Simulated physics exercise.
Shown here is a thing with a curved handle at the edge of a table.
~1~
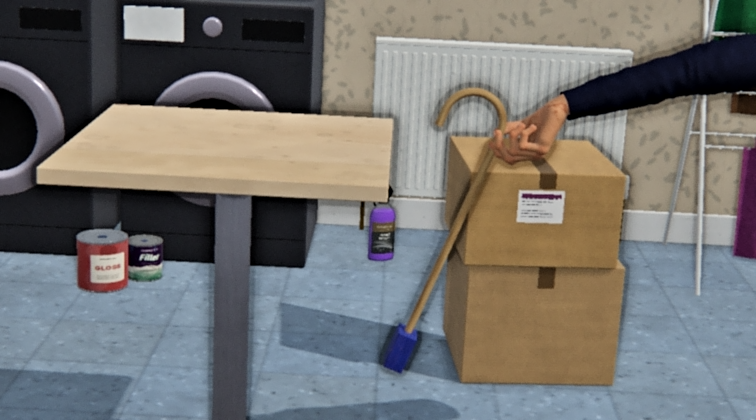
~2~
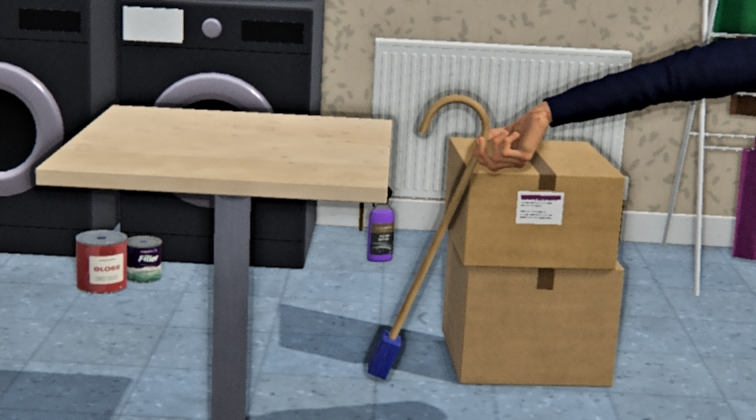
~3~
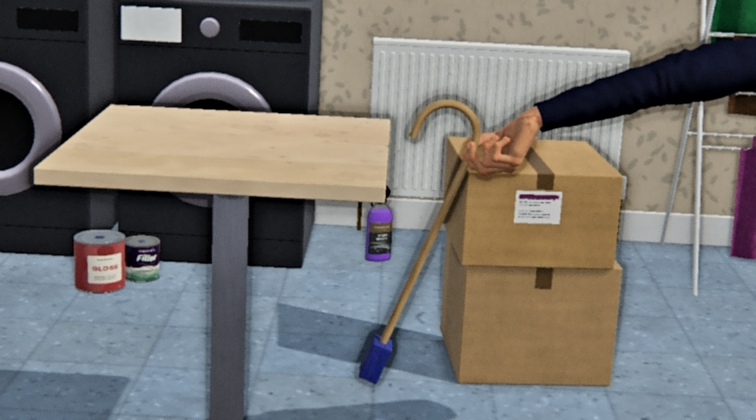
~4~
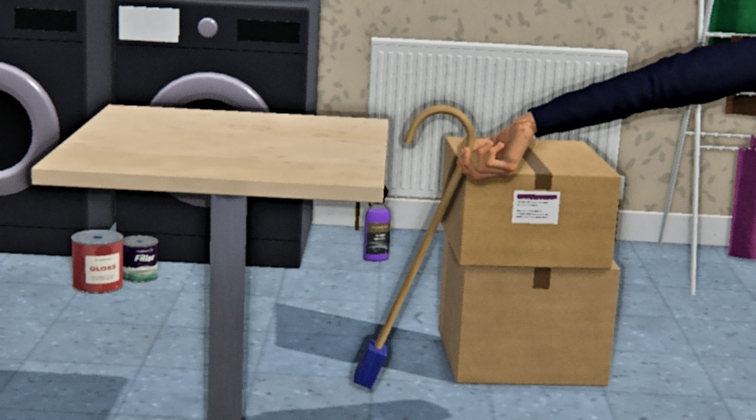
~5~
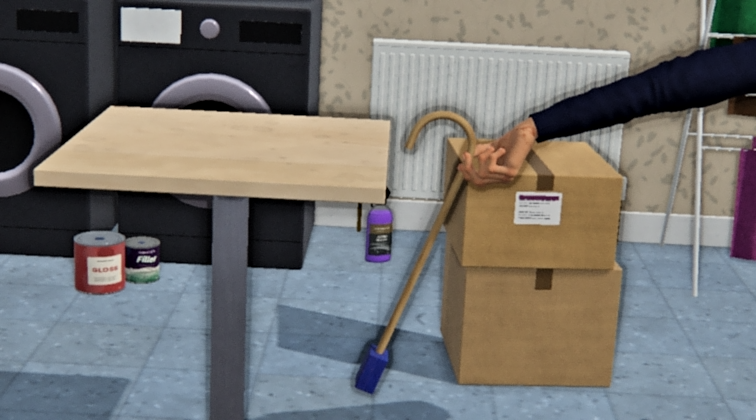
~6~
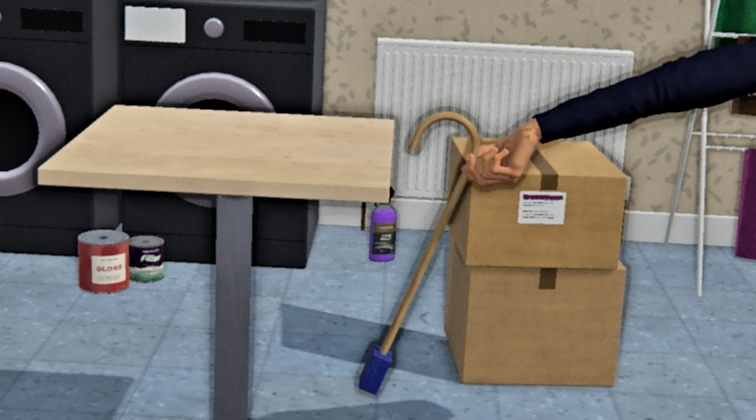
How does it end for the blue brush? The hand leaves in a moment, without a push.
The blue brush ends up falling.
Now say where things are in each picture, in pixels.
The first frame shows still on the way; blue brush (427, 227); table (235, 148).
The second frame shows still on the way; blue brush (411, 234); table (234, 149).
The third frame shows still on the way; blue brush (402, 238); table (232, 148).
The fourth frame shows still on the way; blue brush (397, 244); table (230, 148).
The fifth frame shows still on the way; blue brush (398, 249); table (232, 150).
The sixth frame shows in place, still held; blue brush (401, 250); table (236, 149).
Then, 0.32 s past the last view, blue brush come down near (406, 361).
Then, 0.52 s past the last view, blue brush in the air near (462, 391).
Then, 0.64 s past the last view, blue brush in the air.
Finally, the blue brush slips off.
